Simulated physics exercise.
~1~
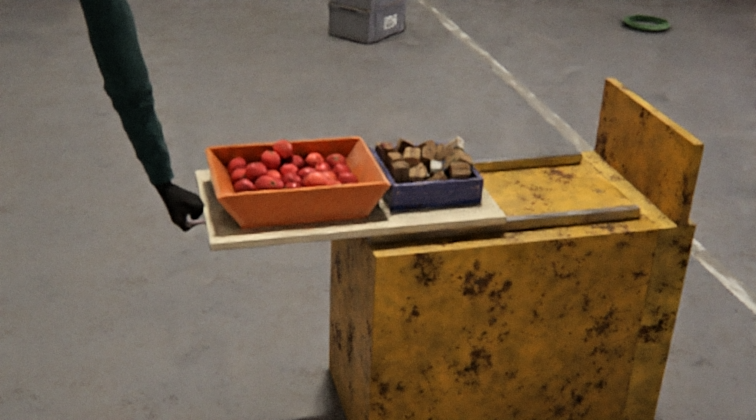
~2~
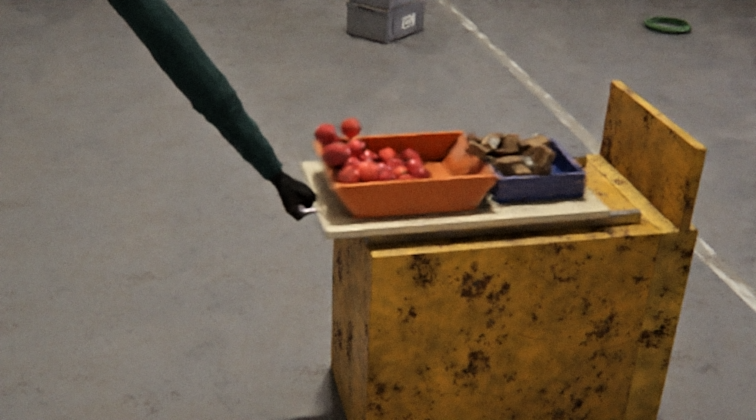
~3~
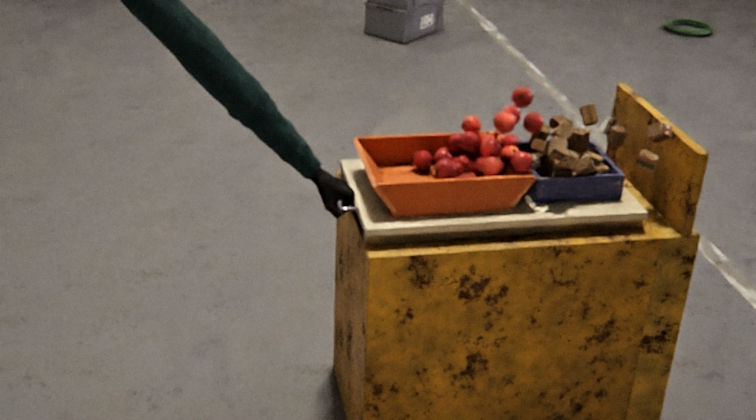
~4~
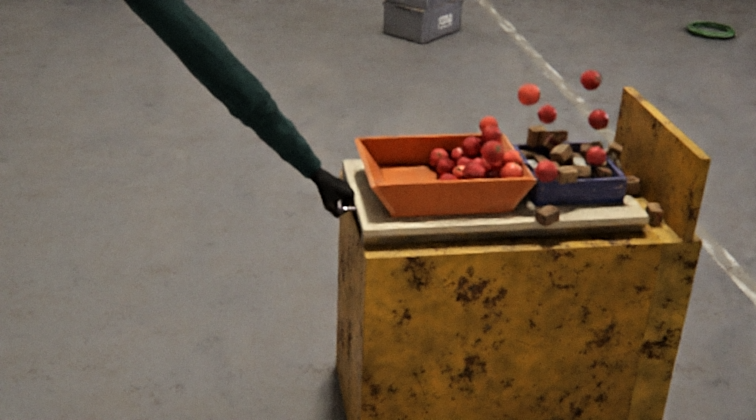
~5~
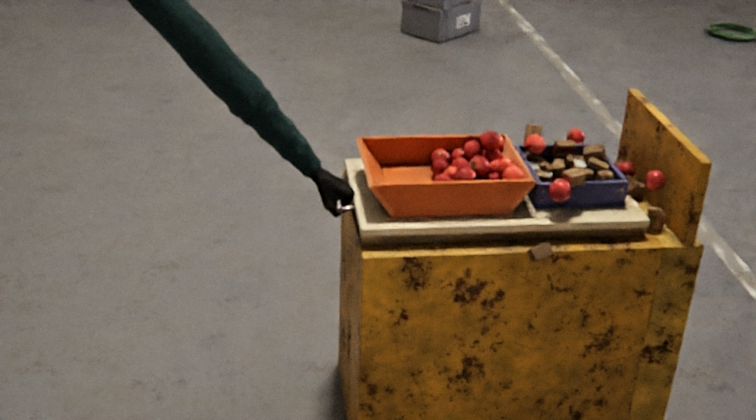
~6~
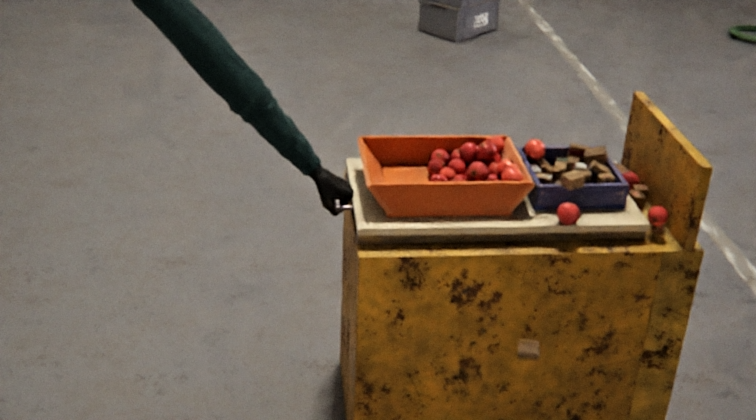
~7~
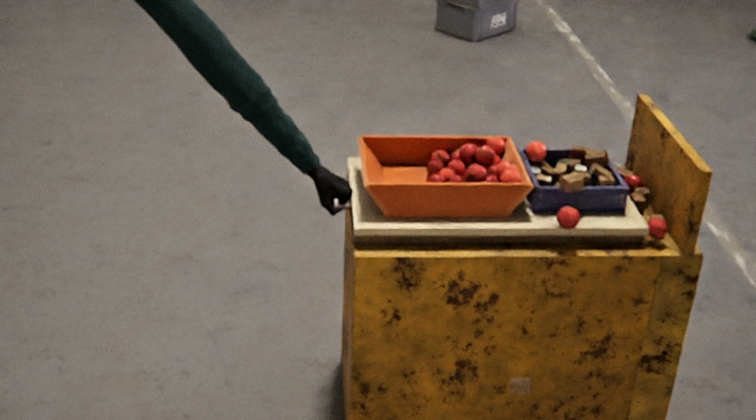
A dark hand shoves the shelf shut, and red balls and brown blocks spill out.
